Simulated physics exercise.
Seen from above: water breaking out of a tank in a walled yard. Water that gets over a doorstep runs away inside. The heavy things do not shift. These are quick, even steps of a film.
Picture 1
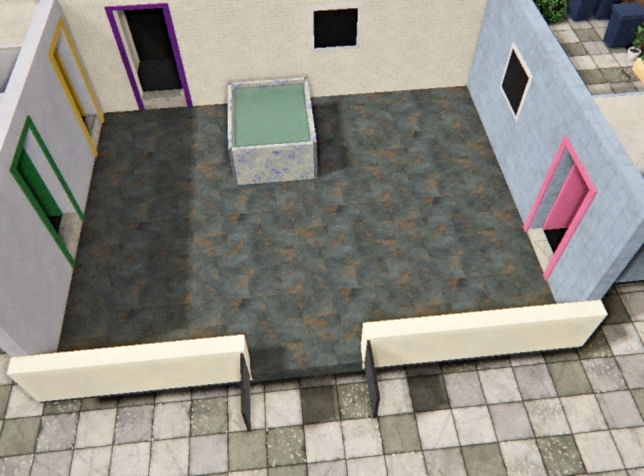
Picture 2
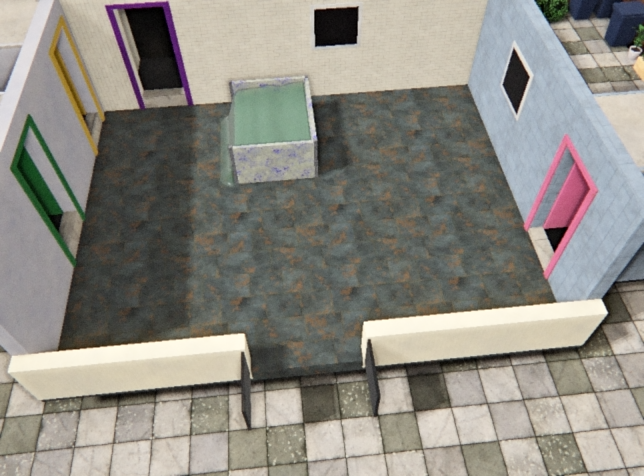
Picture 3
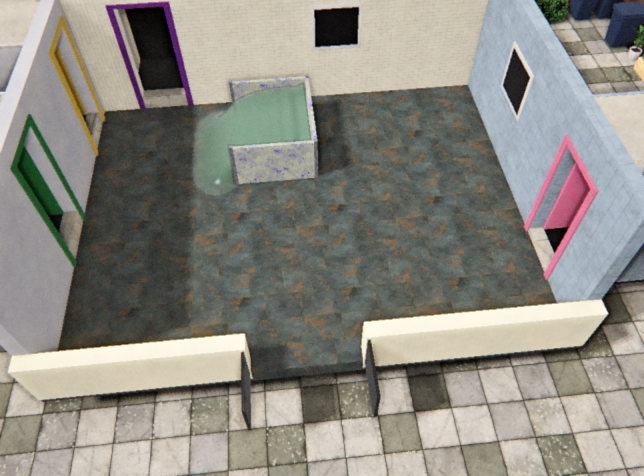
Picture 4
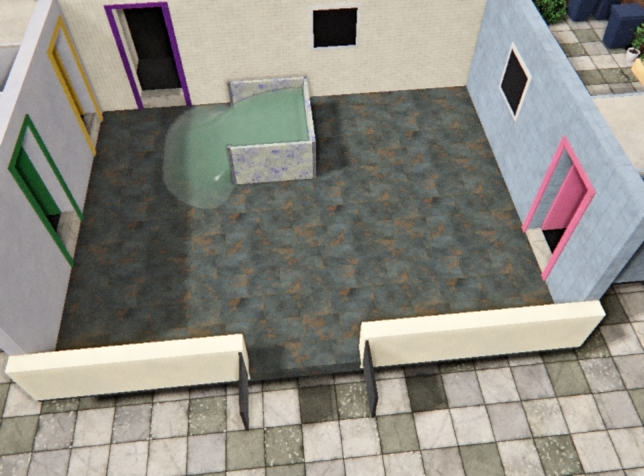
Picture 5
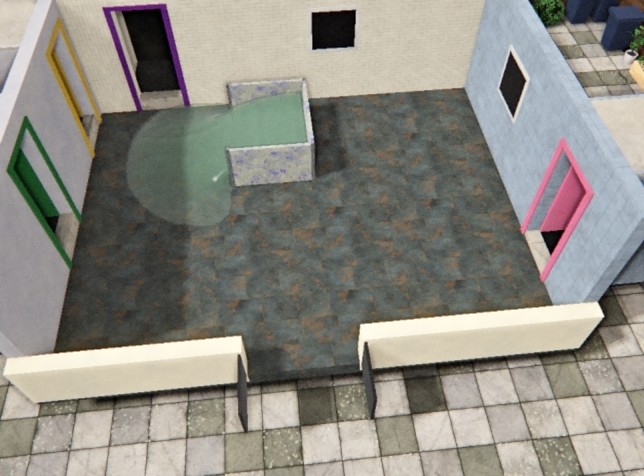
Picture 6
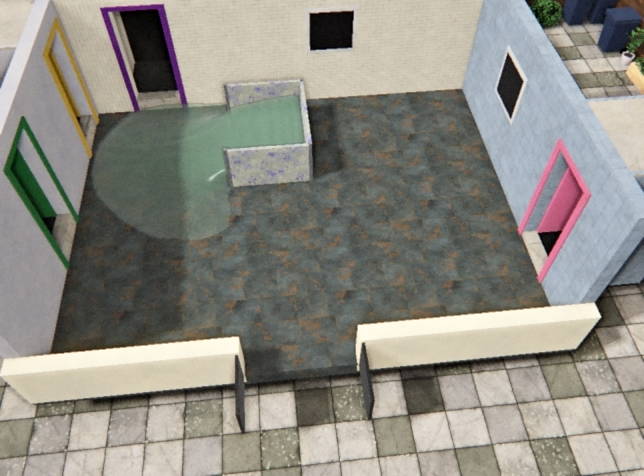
Green water pouring from the open left side of a stone tank, spreading in a widening sheet across a walled yard's dark floor.
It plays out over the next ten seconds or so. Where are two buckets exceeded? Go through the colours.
The purple door holds within the limit; the yellow door floods; the green door holds within the limit; the pink door holds within the limit.
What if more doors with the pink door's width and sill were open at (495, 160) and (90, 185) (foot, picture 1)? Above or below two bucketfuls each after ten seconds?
In turn: Holds, takes more.
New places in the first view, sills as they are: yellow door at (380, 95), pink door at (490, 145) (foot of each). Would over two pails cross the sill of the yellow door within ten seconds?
Then: Yellow holds.
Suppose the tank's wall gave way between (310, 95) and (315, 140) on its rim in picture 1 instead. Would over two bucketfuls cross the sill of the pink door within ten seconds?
Pink door floods.
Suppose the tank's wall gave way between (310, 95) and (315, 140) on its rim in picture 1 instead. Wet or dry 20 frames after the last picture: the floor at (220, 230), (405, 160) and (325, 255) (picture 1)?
One after the other: No water, under water, not flooded.
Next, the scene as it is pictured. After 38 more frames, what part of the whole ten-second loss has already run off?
About 55 per cent.
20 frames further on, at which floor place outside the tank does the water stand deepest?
Roughly at (51, 357).
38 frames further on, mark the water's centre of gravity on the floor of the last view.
Near (211, 235).
A moment on, water covers 25 % of the floor; the purple door wet at the sill, nothing in, the yellow door over two buckets in, the green door wet at the sill, nothing in, the pink door not reached.
Next, water covers 30 % of the floor; the purple door wet at the sill, nothing in, the yellow door over two buckets in, the green door wet at the sill, nothing in, the pink door not reached.
Then, water covers 35 % of the floor; the purple door wet at the sill, nothing in, the yellow door far over two buckets in, the green door wet at the sill, nothing in, the pink door not reached.
Later, water covers 65 % of the floor; the purple door wet at the sill, nothing in, the yellow door far over two buckets in, the green door wet at the sill, nothing in, the pink door not reached.
In the end, water covers 85 % of the floor; the purple door wet at the sill, nothing in, the yellow door far over two buckets in, the green door wet at the sill, nothing in, the pink door wet at the sill, nothing in.
